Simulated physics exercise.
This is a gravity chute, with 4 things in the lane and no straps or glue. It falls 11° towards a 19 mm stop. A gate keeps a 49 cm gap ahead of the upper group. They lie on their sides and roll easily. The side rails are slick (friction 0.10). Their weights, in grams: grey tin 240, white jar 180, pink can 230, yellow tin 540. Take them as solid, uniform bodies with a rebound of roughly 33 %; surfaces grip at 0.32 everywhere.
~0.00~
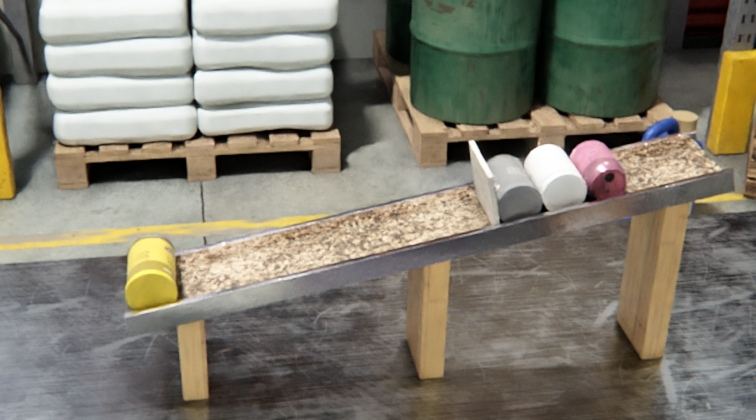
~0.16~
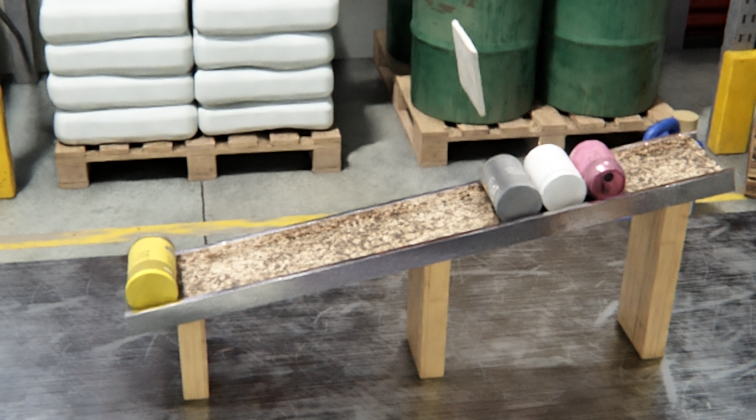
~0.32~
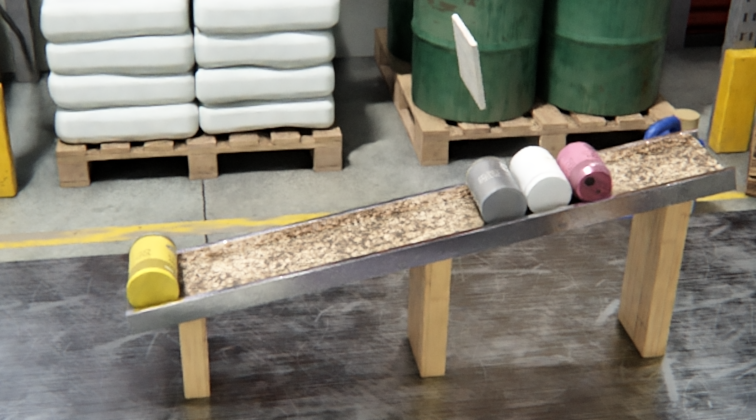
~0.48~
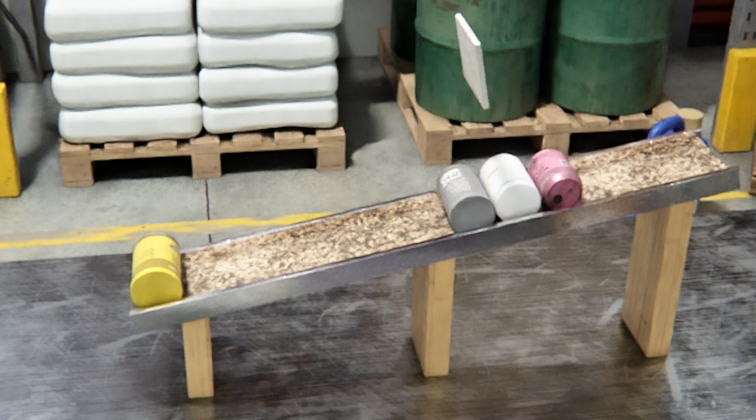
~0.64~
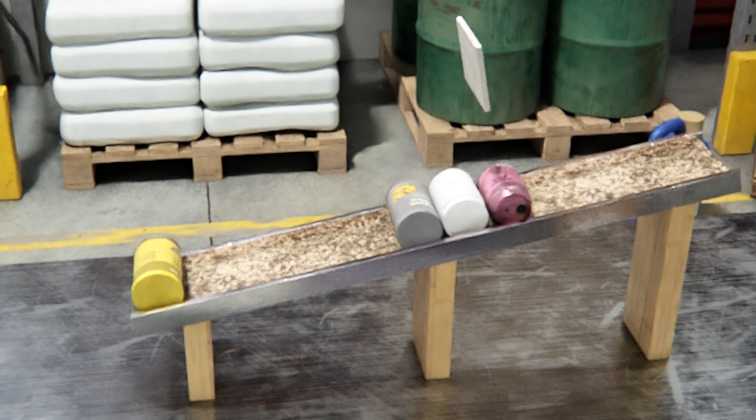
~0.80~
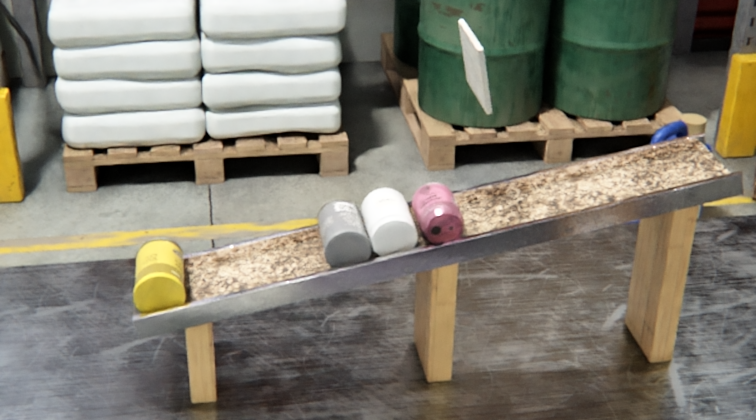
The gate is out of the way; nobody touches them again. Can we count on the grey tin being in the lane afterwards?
The grey tin stops in the lane.
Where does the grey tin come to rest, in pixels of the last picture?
At about (207, 267).
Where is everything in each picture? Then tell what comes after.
In the first picture, gate shut; grey tin (511, 190); white jar (555, 179).
In the second picture, leader 56 cm from the stop; yellow tin (152, 273); white jar (555, 179).
In the third picture, leader 54 cm from the stop; pink can (584, 172); yellow tin (153, 272).
In the fourth picture, leader 48 cm from the stop; grey tin (465, 200); white jar (510, 189).
In the fifth picture, leader 40 cm from the stop; grey tin (413, 215); yellow tin (158, 275).
In the sixth picture, leader 29 cm from the stop; grey tin (343, 234); pink can (438, 213).
By 0.90 s, leader 20 cm from the stop; grey tin near (289, 247).
By 1.00 s, leader 10 cm from the stop; grey tin near (227, 262).
By 1.10 s, grey tin at a standstill near (206, 267); white jar at a standstill.
When it is over (1.6 s), all 4 in the lane. In the last view, grey tin near (207, 267).
